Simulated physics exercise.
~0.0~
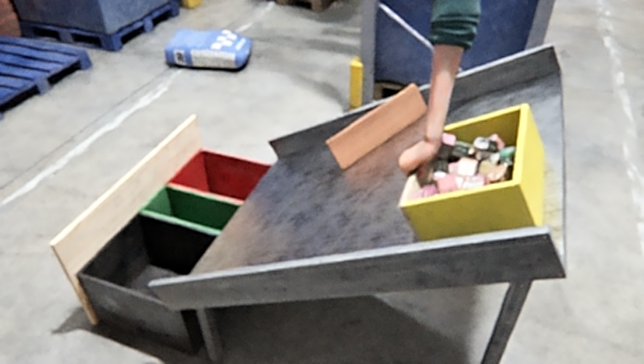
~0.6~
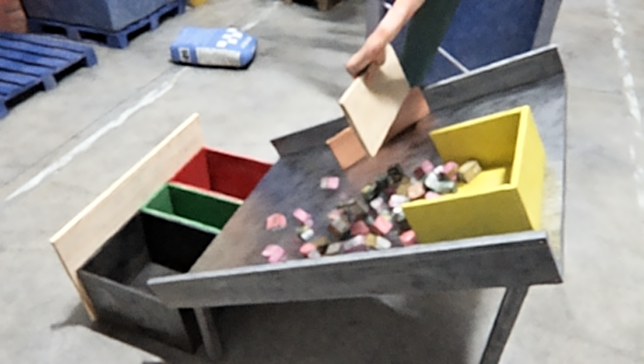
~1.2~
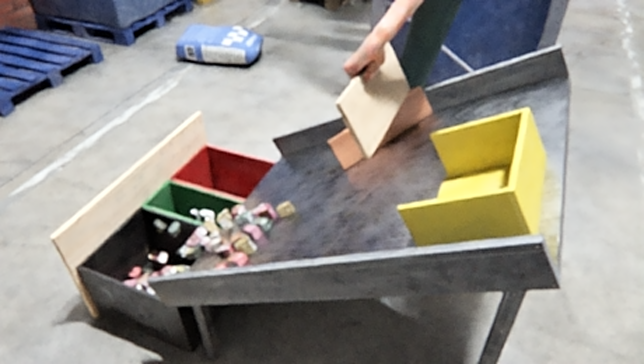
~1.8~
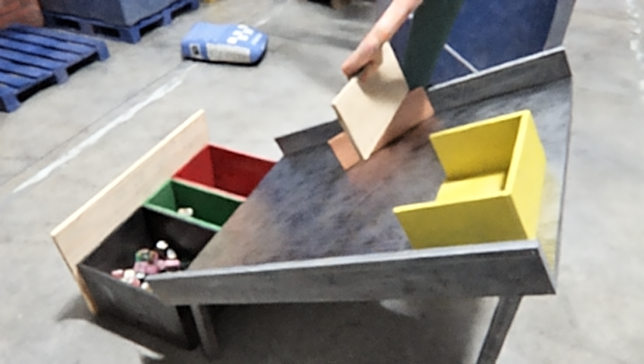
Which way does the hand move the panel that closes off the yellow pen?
The hand moves the panel up, and also to the left, clear of the pen.
